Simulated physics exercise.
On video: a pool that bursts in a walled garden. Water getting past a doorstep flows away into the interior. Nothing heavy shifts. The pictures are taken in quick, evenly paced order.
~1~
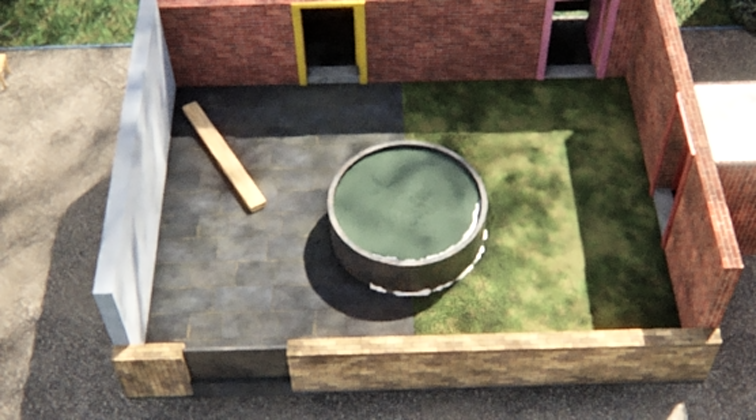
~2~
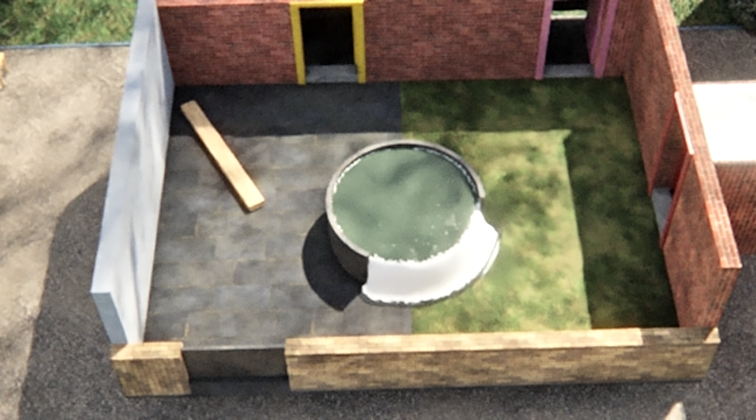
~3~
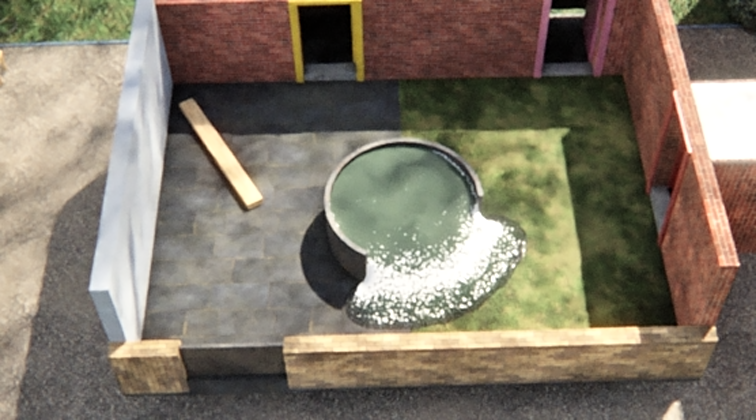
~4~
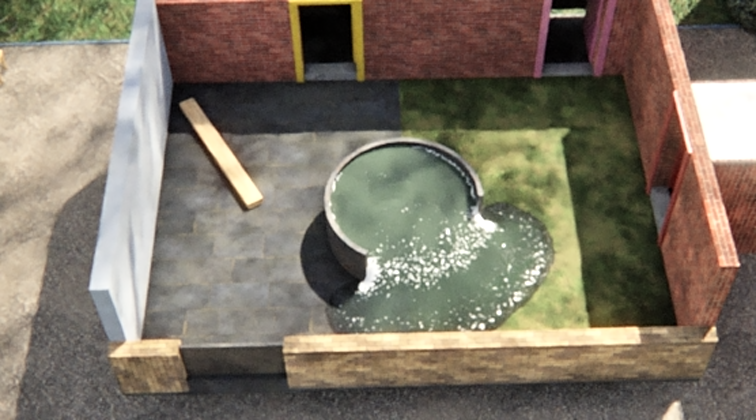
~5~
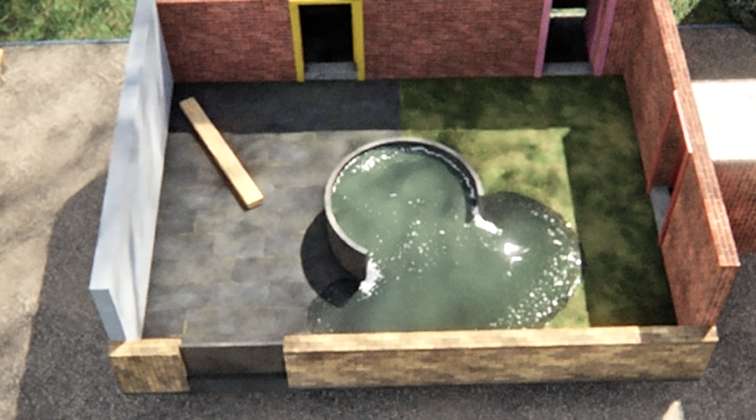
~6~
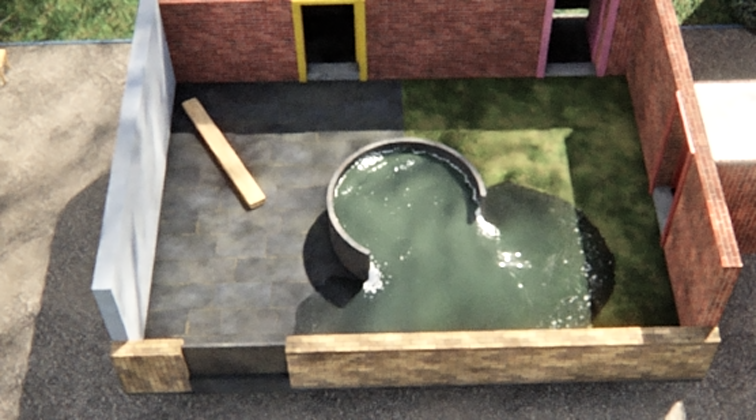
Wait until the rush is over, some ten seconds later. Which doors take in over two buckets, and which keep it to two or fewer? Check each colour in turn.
The red door will let through no more than two buckets. The yellow door will let through no more than two buckets. The pink door will let through over two buckets.
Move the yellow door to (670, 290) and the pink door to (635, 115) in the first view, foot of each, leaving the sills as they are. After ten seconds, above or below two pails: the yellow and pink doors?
Note: Yellow lets too much through; pink lets too much through.
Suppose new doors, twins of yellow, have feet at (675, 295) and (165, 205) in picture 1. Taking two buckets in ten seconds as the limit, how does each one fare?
In order: Overshoots; falls short.
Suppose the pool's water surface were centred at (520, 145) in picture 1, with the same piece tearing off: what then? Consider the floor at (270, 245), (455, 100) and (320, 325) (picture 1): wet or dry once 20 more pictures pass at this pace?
Bone-dry, bone-dry, soaked.
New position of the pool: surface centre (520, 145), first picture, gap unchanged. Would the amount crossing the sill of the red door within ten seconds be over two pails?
Note: Red door surpasses it.
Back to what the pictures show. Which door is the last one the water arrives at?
I say the yellow one.
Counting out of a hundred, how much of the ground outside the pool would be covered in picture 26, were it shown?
Roughly 55 %.
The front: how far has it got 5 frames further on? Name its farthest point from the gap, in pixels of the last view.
I'd put it around (206, 365).
A moment on, water covers 30 % of the floor; the red door not reached, the yellow door not reached, the pink door not reached.
Next, water covers 40 % of the floor; the red door wet at the sill, nothing in, the yellow door not reached, the pink door not reached.
Then, water covers 55 % of the floor; the red door wet at the sill, nothing in, the yellow door not reached, the pink door not reached.
Later, water covers 75 % of the floor; the red door wet at the sill, nothing in, the yellow door not reached, the pink door over two buckets in.
In the end, water covers 95 % of the floor; the red door wet at the sill, nothing in, the yellow door wet at the sill, nothing in, the pink door far over two buckets in.
